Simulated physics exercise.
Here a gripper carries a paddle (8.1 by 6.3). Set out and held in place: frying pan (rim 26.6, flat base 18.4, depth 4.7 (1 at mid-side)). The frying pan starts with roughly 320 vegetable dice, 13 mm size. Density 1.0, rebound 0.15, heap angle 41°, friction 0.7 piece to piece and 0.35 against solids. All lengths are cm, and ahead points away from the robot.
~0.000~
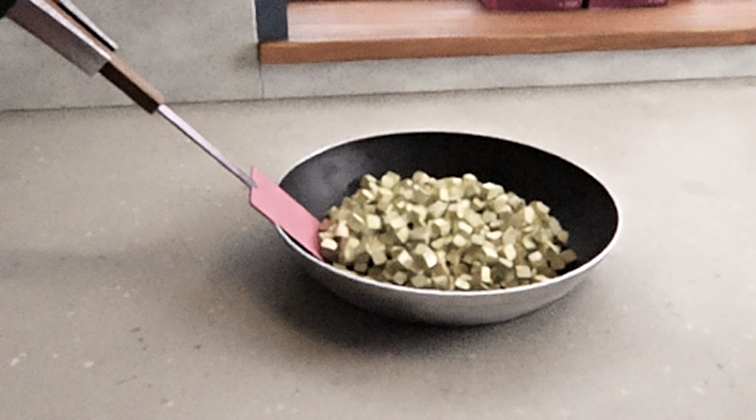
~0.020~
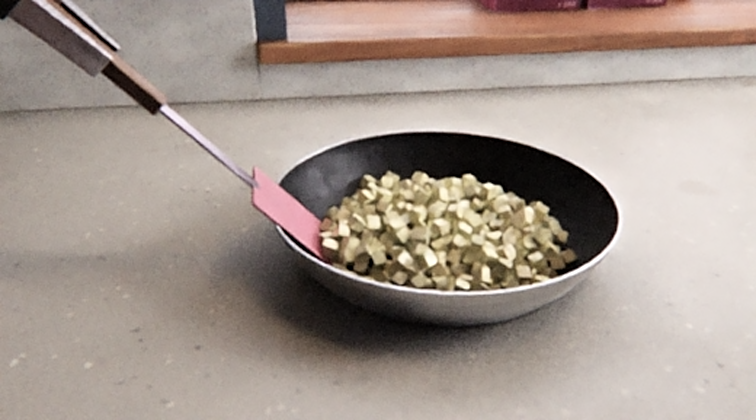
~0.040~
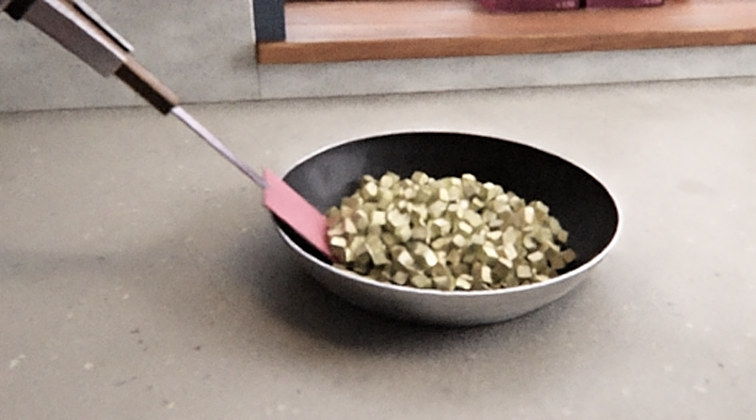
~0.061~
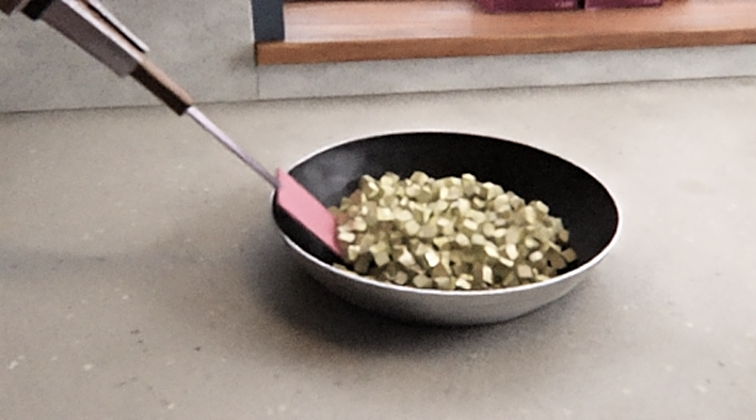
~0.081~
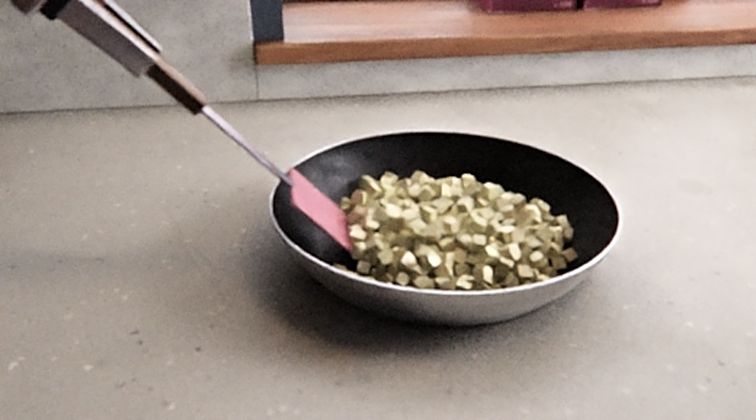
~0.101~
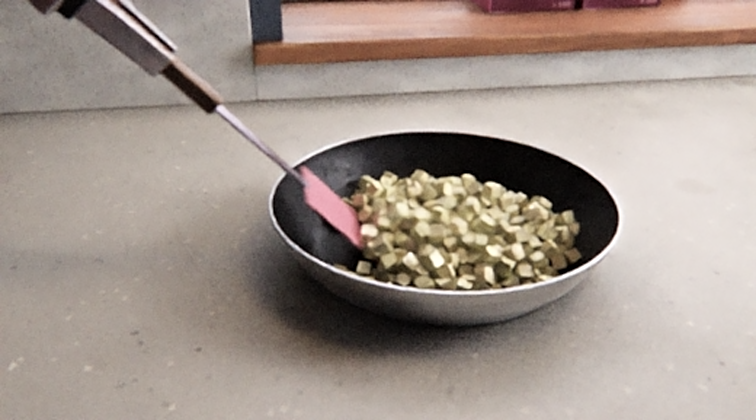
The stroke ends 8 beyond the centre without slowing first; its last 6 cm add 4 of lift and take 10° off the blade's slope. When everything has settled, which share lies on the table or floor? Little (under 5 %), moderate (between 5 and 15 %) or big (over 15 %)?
A little share, under 5 %, ends on the table or floor.
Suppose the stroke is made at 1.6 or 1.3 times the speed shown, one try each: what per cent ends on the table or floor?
About 10 and 0 per cent.
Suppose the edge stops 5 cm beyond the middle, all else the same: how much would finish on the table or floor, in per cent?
In that case some 0 per cent.
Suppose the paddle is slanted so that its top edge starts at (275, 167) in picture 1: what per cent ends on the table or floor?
Some 0 per cent.
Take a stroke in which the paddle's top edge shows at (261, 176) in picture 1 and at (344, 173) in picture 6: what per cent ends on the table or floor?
Some 10 per cent.
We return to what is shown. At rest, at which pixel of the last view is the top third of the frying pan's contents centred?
Around (553, 202).
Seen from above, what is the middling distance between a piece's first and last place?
Roughly 3 cm.
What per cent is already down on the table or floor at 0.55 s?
About 2 per cent.
By 0.20 s, sloping 48°, highest piece 5 above the table; 322 in the frying pan.
By 0.30 s, sloping 44°, highest piece 6 above the table; 319 in the frying pan, 3 on the blade or in flight.
By 0.55 s, sloping 38°, highest piece 6 above the table; 317 in the frying pan, 5 on the table or floor.
By 1.60 s, sloping 38°, highest piece 6 above the table; 317 in the frying pan, 5 on the table or floor.
Final count, 317 in the frying pan, 5 on the table or floor. That is 2 % on the table or floor.
